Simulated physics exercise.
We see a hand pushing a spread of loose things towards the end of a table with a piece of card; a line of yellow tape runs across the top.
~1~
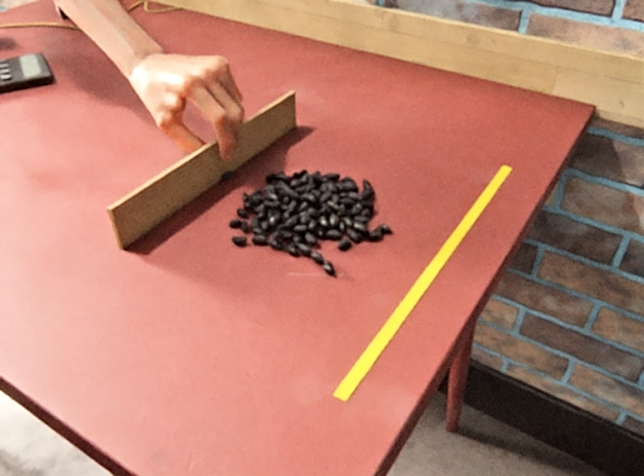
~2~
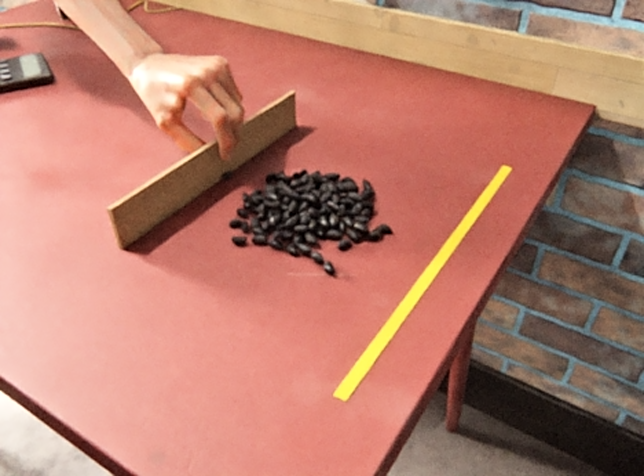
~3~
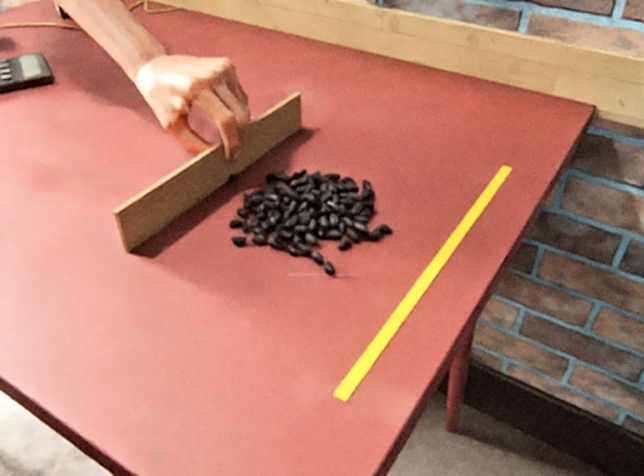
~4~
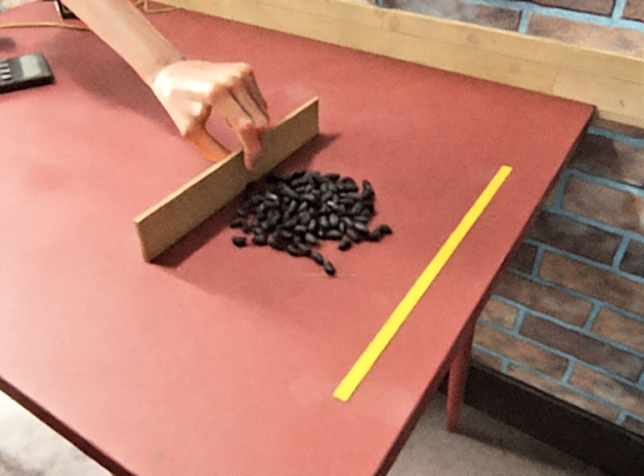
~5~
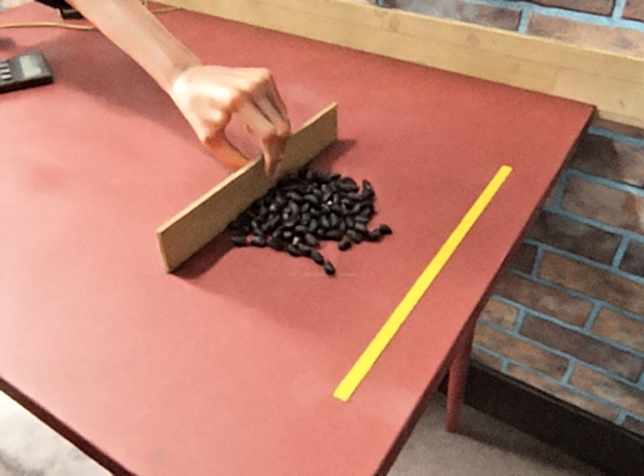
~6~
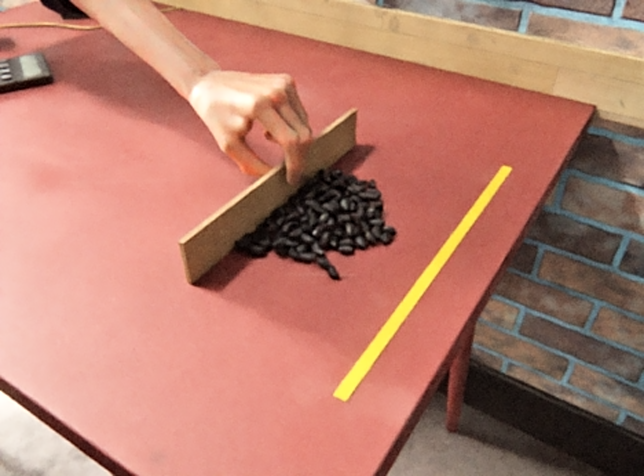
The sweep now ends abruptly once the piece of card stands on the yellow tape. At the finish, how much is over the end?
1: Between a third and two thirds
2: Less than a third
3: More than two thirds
1, between a third and two thirds.
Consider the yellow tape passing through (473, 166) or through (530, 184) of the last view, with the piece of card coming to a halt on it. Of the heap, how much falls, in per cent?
10 % and 90 %, roughly.
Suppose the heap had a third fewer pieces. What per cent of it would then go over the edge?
Near 40 per cent of the pieces.
Shortly afterwards, piece of card still moving, near (364, 193); heap all on the table, its front near (462, 264).
Next, piece of card stopped at the yellow tape; heap near a third over the edge.
Some moments later, piece of card stopped at the yellow tape; heap near half over the edge.
In the end, piece of card stopped at the yellow tape; heap near half over the edge.
